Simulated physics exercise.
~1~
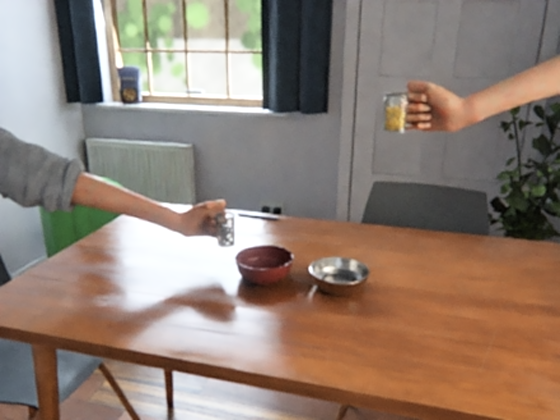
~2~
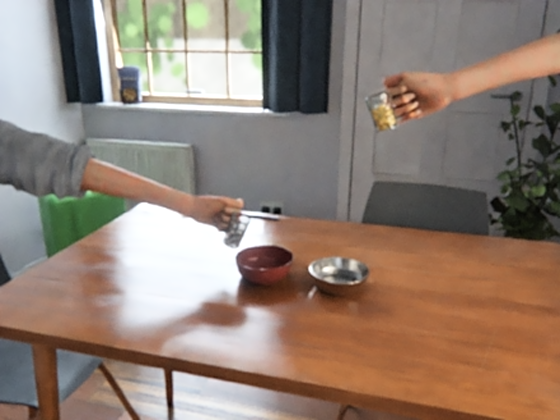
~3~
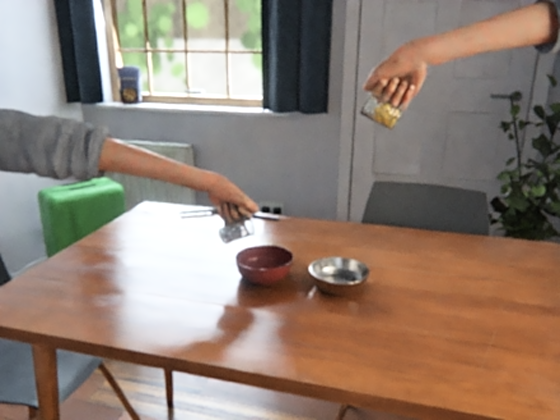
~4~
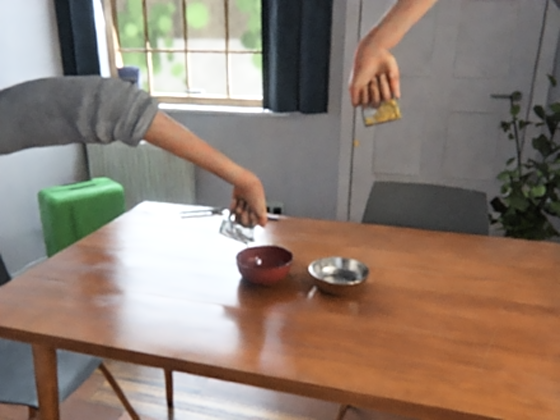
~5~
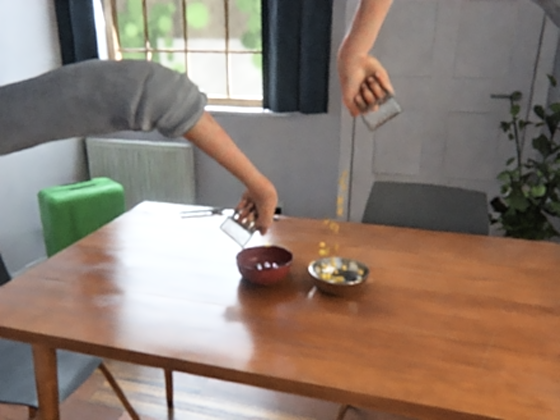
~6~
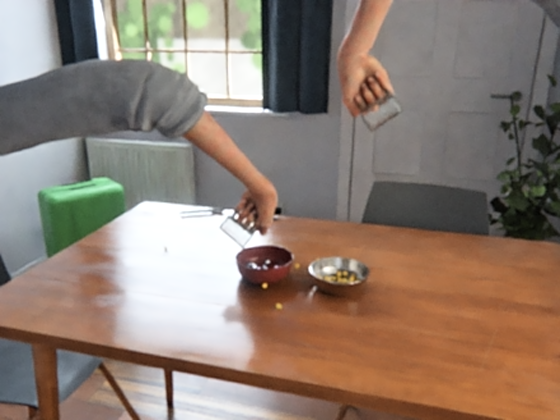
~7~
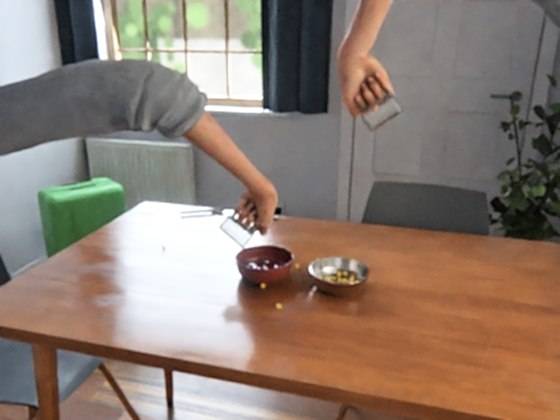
In a room with a barred window and dark curtains, two arms reach over a wooden table, each holding a small clear cup above an empty dish. The left hand holds its cup low over a dark red bowl, while the right hand holds a cup of yellow bits much higher. Both hands tilt their cups steadily until they are upside down. The left cupful slides into the red bowl, and the yellow bits fall in a long stream toward the metal dish. The red bowl keeps its whole load, while most yellow bits settle in the metal dish and a few lie outside it.
